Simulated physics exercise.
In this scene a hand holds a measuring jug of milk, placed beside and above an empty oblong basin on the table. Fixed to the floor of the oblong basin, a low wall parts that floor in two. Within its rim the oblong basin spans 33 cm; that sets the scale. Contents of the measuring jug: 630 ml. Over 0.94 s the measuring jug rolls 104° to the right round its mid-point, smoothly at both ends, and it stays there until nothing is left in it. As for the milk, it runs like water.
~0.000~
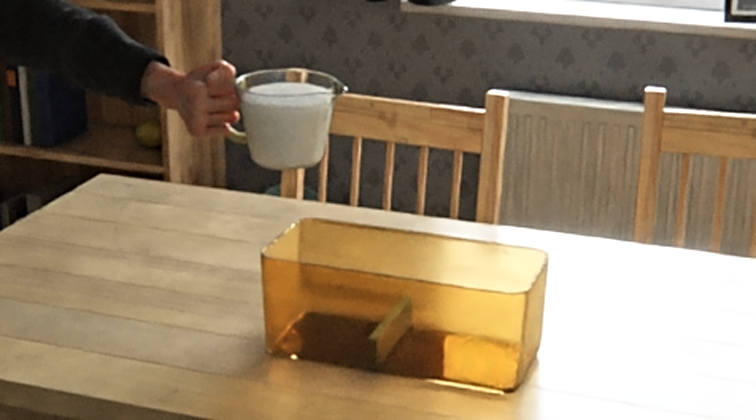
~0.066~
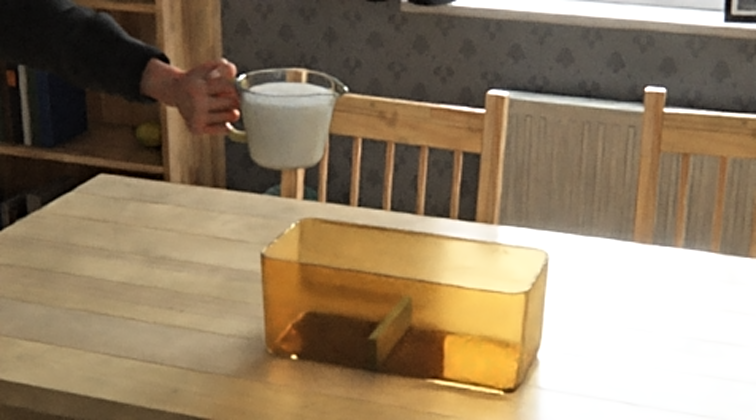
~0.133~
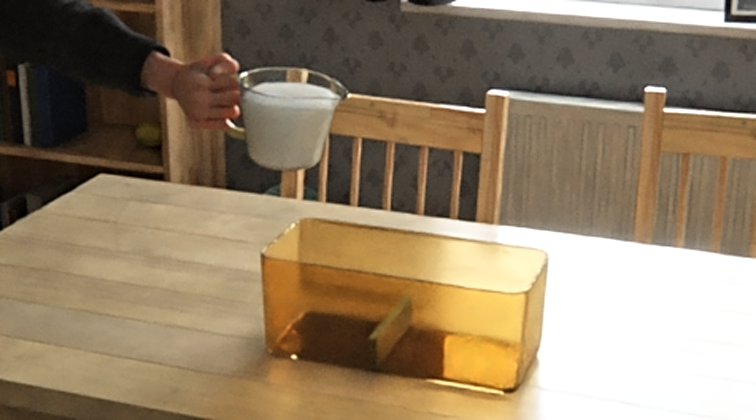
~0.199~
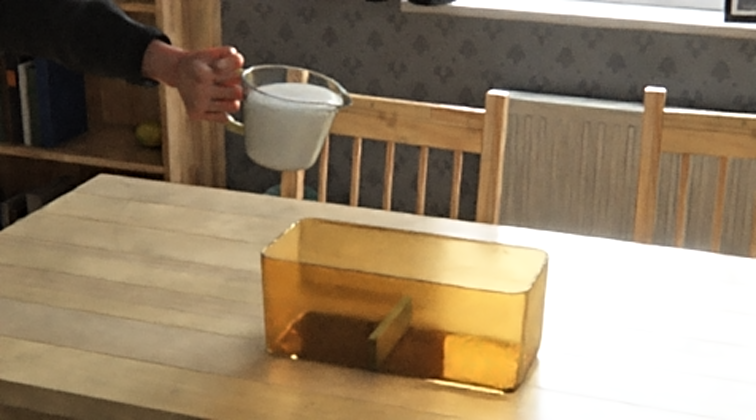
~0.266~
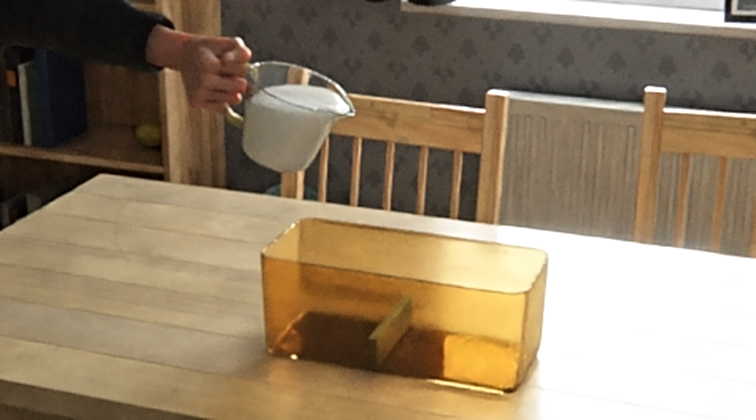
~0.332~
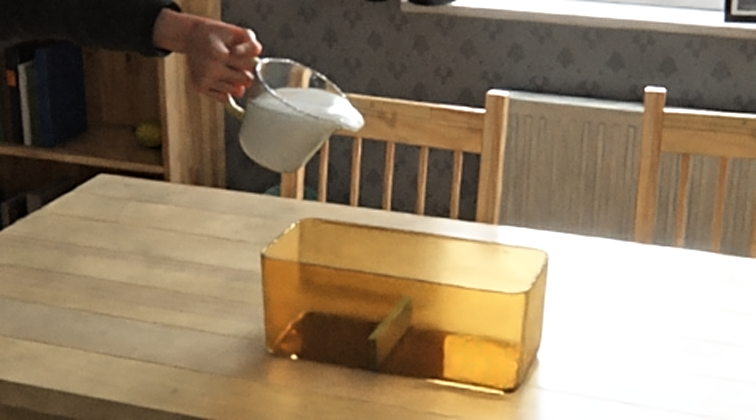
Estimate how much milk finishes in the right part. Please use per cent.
I would say 52 per cent.
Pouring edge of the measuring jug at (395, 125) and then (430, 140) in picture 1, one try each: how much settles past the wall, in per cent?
I'd expect close to 95 per cent and then close to 95 per cent.
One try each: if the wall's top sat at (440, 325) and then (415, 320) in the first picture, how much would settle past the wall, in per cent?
It comes to 10 per cent, and then 15 per cent.
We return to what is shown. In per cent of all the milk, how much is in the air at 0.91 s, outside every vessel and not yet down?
In-air share: About 7 %.
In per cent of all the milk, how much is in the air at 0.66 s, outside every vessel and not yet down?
Estimate: About 30 % of all of it.
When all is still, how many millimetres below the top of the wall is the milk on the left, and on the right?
The left side gives some 26 mm, the right side some 26 mm.
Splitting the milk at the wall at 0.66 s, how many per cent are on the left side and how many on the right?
4 left and 24 right, roughly.
Then, 0.66 s in, the tilt is 83° and 42 per cent is still to pour, 4 is left of the wall and 24 right of it.
Then, 0.91 s in, the tilt is 104° and 5 per cent is still to pour, 37 is left of the wall and 51 right of it.
Then, 1.16 s in, the tilt is 104° and 0 per cent is still to pour, 47 is left of the wall and 52 right of it.
Then, 1.44 s in, the tilt is 104° and 0 per cent is still to pour, 47 is left of the wall and 52 right of it.
Finally, 47 per cent lies left of the wall, 52 right of it and 1 outside.
